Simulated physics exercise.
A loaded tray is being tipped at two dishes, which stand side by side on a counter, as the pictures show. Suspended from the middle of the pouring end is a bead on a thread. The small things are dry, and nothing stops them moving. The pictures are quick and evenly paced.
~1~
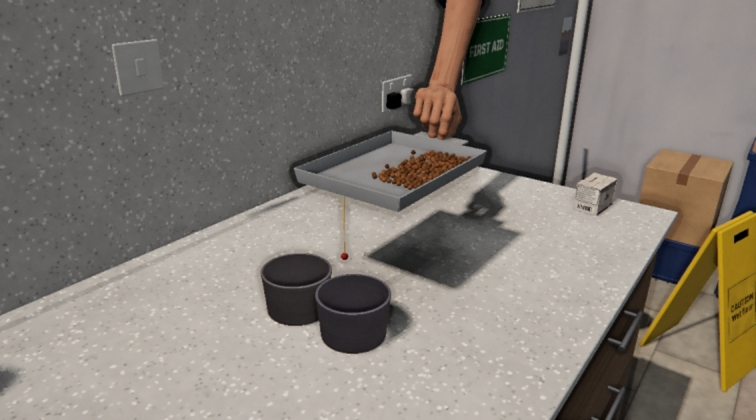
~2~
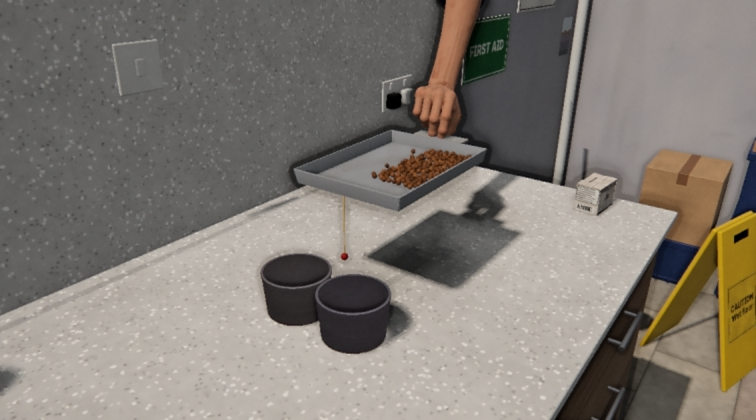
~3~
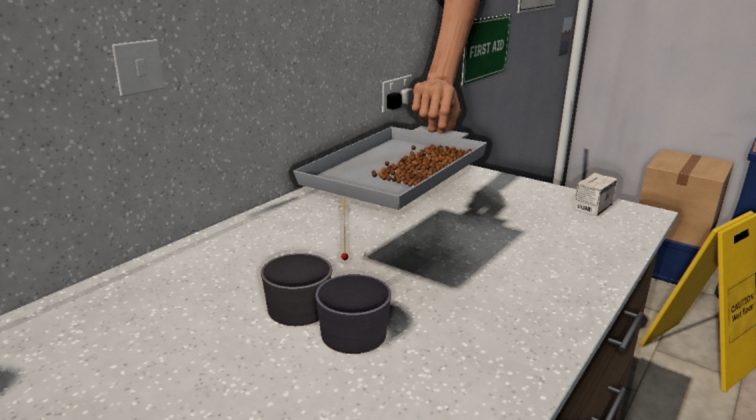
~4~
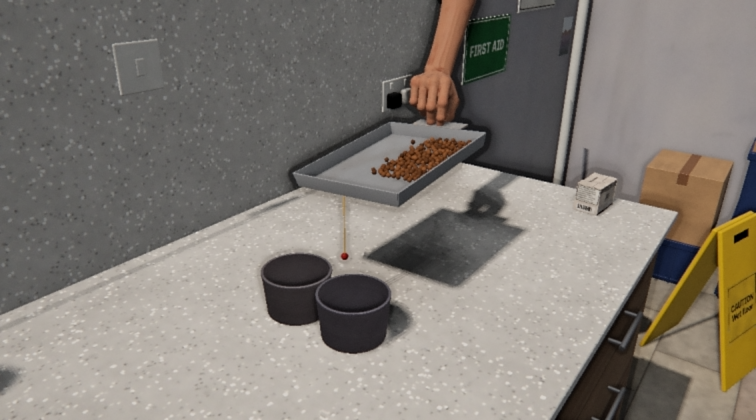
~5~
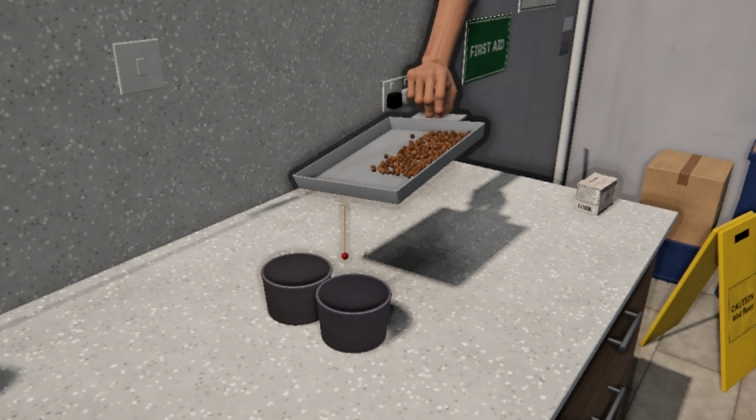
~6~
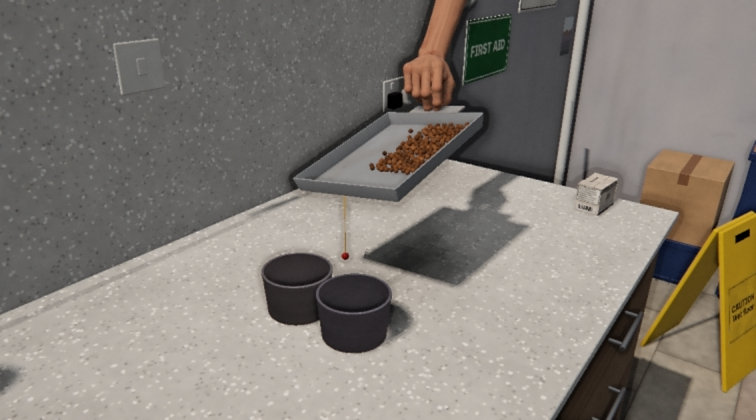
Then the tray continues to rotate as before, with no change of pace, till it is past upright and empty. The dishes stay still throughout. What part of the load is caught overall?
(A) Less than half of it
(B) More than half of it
The answer is A.
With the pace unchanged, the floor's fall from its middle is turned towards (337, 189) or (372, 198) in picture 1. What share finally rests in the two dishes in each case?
First heading roughly 80 %, second roughly 70 %.
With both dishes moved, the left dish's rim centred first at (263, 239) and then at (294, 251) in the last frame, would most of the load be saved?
Past half, then past half.
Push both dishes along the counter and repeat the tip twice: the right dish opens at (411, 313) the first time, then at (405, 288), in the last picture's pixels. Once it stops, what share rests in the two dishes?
About 0 per cent first, then about 0 per cent.
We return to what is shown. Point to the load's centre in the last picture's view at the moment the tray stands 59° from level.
Mark it at roughly (321, 186) in the final frame.
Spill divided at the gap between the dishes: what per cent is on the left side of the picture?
Roughly 80 percent.
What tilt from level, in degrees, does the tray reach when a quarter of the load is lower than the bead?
Around 85°, give or take.
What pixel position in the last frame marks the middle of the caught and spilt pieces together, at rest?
(288, 281).
Just after the last frame, tray tipped steeply; the larger part on the tray; just a few in the left dish; about a tenth outside both; about a tenth in the air.
A moment on, tray tipped right over; roughly a third on the tray; about a tenth in the left dish; roughly a third outside both; about a tenth in the air.
Further on, tray tipped past a quarter turn; roughly a quarter in the left dish; the larger part outside both.
When it is over, tray tipped past a quarter turn; not one in the right dish; roughly a quarter in the left dish; the larger part outside both.
